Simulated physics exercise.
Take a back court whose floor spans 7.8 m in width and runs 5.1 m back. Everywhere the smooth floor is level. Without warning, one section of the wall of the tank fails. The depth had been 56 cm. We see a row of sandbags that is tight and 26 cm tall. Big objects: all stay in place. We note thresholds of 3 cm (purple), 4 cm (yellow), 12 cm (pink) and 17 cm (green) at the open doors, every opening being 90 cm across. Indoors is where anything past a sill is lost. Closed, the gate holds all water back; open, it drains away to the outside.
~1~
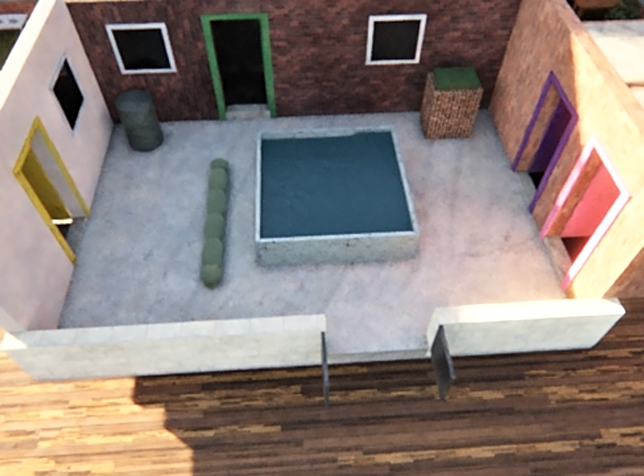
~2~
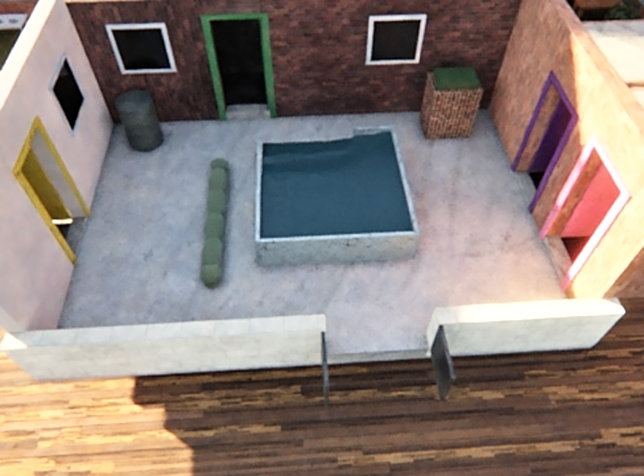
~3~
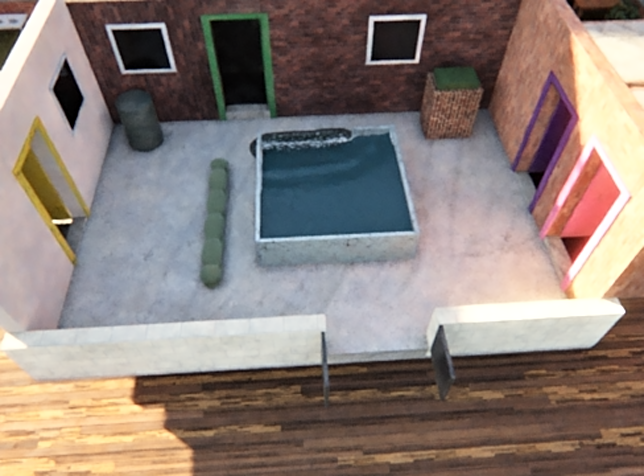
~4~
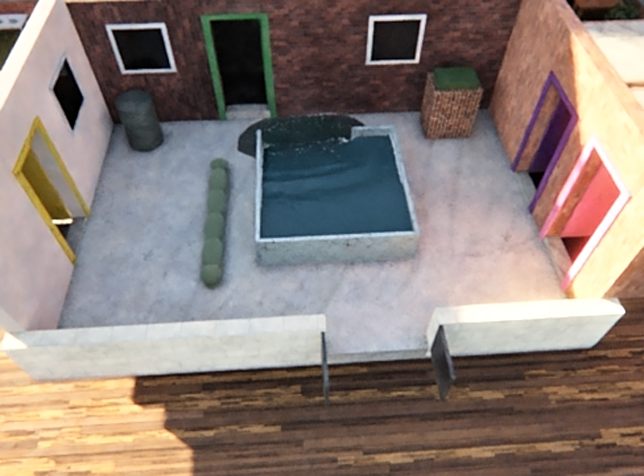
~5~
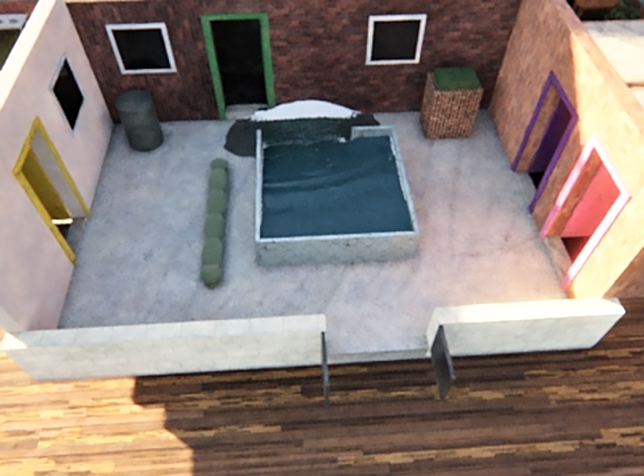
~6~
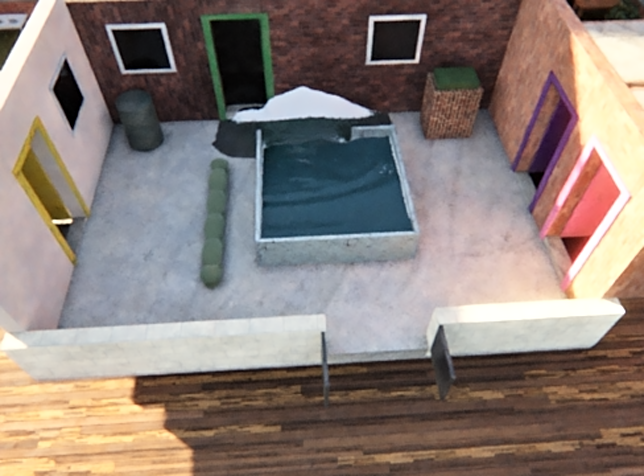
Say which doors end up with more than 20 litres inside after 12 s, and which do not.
Outcome: Watch the purple door: It will outstrip the limit. Watch the yellow door: It will outstrip the limit. Watch the pink door: It will not outstrip the limit. Watch the green door: It will outstrip the limit.
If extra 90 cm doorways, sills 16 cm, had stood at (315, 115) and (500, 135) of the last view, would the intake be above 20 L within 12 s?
Taking them in order, the first is too much and the second fine.
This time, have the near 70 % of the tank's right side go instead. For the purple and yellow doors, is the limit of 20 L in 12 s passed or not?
Outcome at purple: Exceeded; outcome at yellow: Not exceeded.
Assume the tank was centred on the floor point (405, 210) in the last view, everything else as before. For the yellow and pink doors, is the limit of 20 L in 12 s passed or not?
For the yellow door, the amount is too high; for the pink door, the amount is acceptable.
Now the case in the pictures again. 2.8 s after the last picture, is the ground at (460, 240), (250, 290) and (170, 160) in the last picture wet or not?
First spot submerged, second not yet wet, third submerged.
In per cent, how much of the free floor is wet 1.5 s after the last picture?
Roughly 30 percent.
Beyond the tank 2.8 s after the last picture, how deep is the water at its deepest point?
Depth max: Approx. 32 cm.
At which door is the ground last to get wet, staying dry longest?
Lab note: Last arrival at the pink door.
Then, 0.7 s after the last picture water covers 15 % of the floor and is deepest (46 cm) near (300, 124); purple door not reached, yellow door not reached, pink door not reached, green door 30 cm at the sill, 12 L in.
Then, 1.5 s after the last picture water covers 30 % of the floor and is deepest (42 cm) near (300, 124); purple door not reached, yellow door not reached, pink door not reached, green door 31 cm at the sill, 60 L in.
Then, 2.8 s after the last picture water covers 60 % of the floor and is deepest (32 cm) near (480, 110); purple door 7 cm at the sill, 5 L in, yellow door 10 cm at the sill, 5 L in, pink door 4 cm at the sill, 0 L in, green door 22 cm at the sill, 113 L in.
Then, 6.3 s after the last picture water covers 90 % of the floor and is deepest (19 cm) near (354, 266); purple door 3 cm at the sill, 36 L in, yellow door 7 cm at the sill, 49 L in, pink door 9 cm at the sill, 0 L in, green door 11 cm at the sill, 121 L in.
Then, 11.3 s after the last picture water covers 95 % of the floor and is deepest (10 cm) near (265, 342); purple door 8 cm at the sill, 68 L in, yellow door 9 cm at the sill, 76 L in, pink door 9 cm at the sill, 2 L in, green door 6 cm at the sill, 121 L in.
